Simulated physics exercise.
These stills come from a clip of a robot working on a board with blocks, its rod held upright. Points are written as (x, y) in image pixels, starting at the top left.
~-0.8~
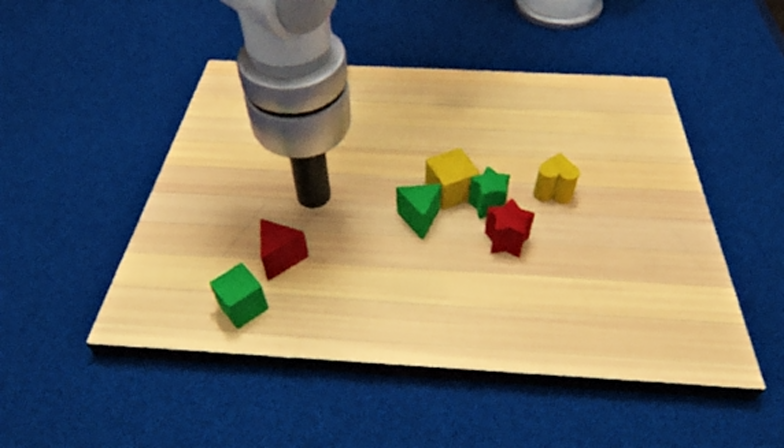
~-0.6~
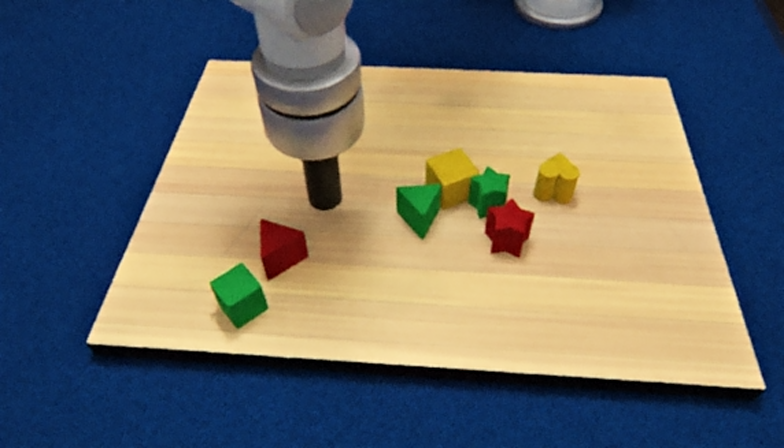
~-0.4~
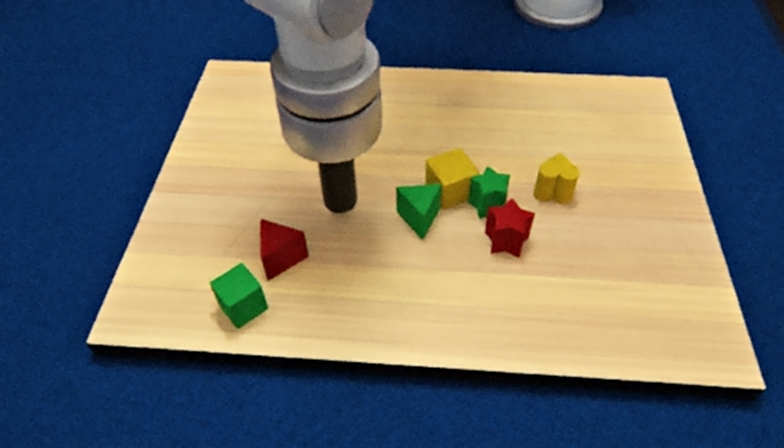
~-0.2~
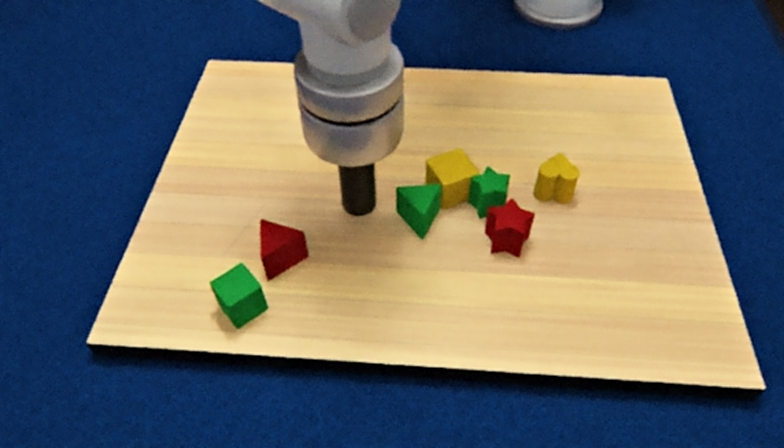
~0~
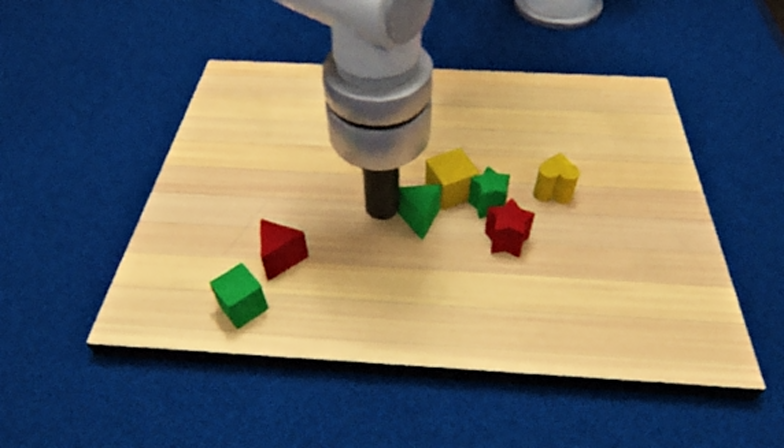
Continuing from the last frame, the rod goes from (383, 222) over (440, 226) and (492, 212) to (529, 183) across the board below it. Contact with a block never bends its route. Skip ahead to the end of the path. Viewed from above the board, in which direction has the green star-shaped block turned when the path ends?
Prediction: Counterclockwise.
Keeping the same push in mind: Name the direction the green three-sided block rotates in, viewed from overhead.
Seen from above, clockwise.
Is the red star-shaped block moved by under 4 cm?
Yes, it checks out.
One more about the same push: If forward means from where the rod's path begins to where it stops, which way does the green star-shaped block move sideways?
It moves left.
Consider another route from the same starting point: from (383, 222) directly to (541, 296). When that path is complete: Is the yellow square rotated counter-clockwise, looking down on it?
Yes, I think so.
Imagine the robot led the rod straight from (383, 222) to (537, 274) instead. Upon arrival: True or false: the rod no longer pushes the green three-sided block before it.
That is true.
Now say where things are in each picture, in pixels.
In the first picture, rod tip (314, 196); block tops, green three-sided block (420, 195); green star-shaped block (492, 180); red star-shaped block (511, 216); yellow heart block (559, 167).
In the second picture, rod (325, 198); blocks unchanged.
In the third picture, rod (341, 201); blocks unchanged.
In the fourth picture, rod (359, 204); blocks unchanged.
In the fifth picture, rod (382, 207); green three-sided block (420, 195); green star-shaped block (492, 180); red star-shaped block (511, 216); yellow heart block (559, 167).
What follows on the original path. One third of the way, rod (441, 211); green three-sided block (472, 195), turned 15° clockwise; green star-shaped block (502, 179), turned 30° anticlockwise.
Two thirds of the way, rod (495, 196); green three-sided block (528, 186), turned 35° clockwise; green star-shaped block (522, 161), turned 45° anticlockwise; red star-shaped block (531, 220), turned 45° clockwise; yellow heart block (563, 165).
At the end, rod (532, 168); green three-sided block (553, 184), turned 65° clockwise; green star-shaped block (539, 138), turned 50° anticlockwise; red star-shaped block (532, 220), turned 45° clockwise; yellow heart block (573, 163).
